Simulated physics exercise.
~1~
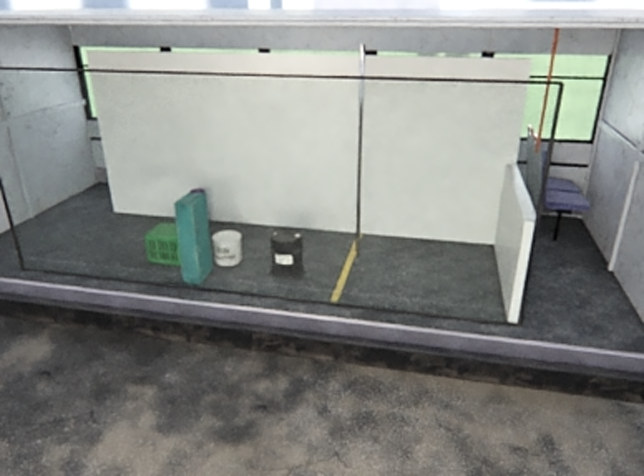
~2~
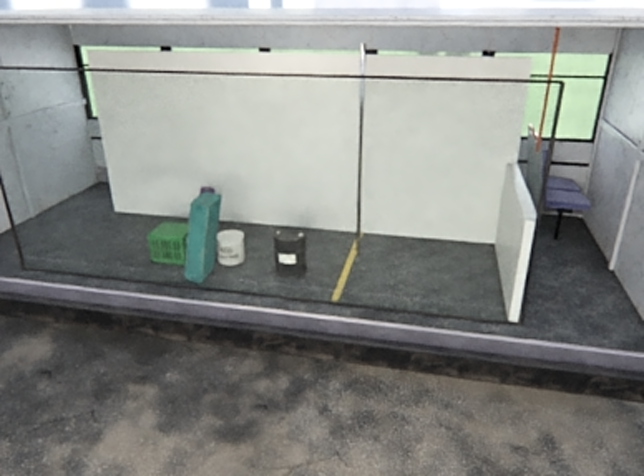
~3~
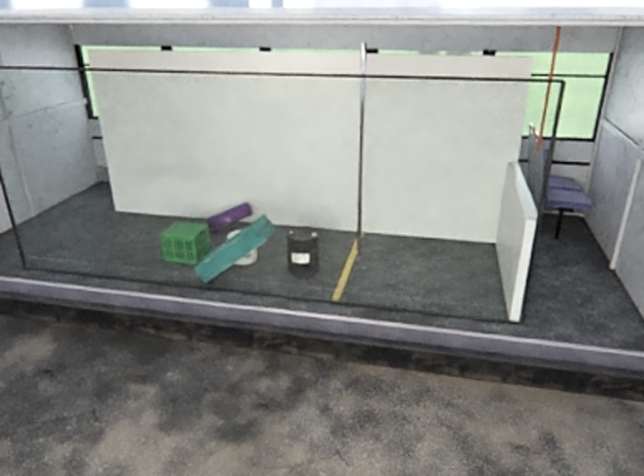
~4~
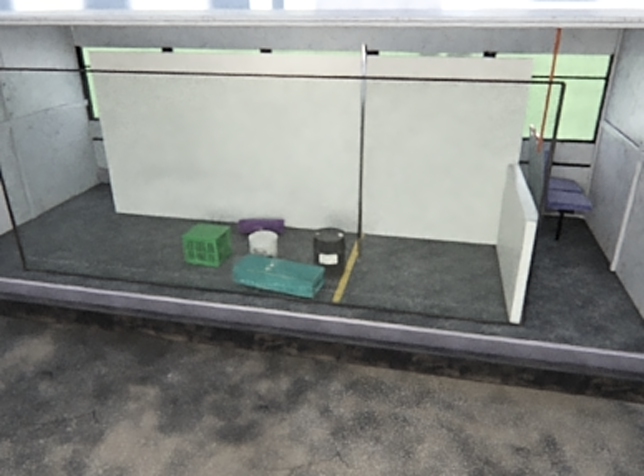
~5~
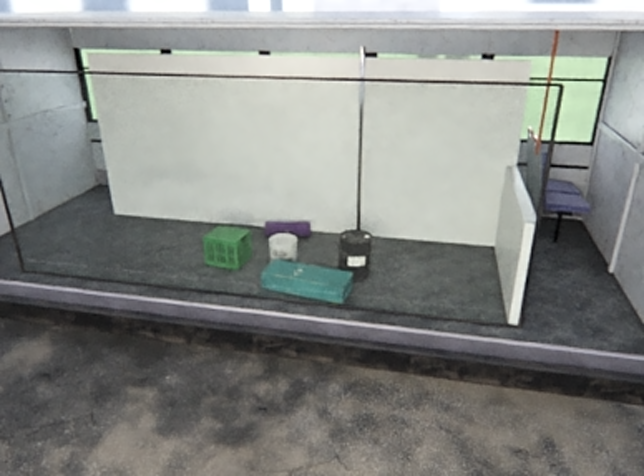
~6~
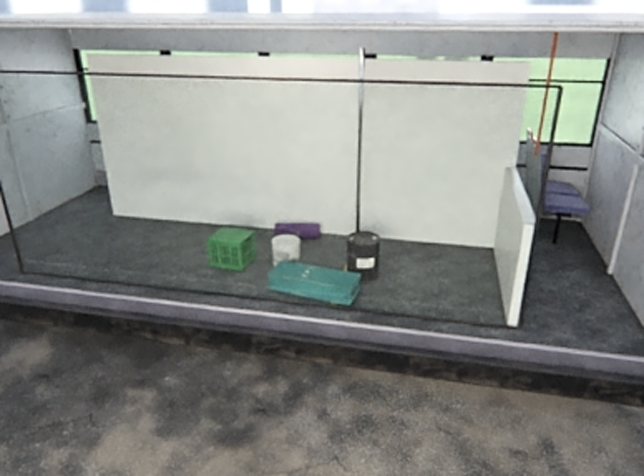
A teal box topples onto its side, objects slide right, and a black drum crosses the yellow line.
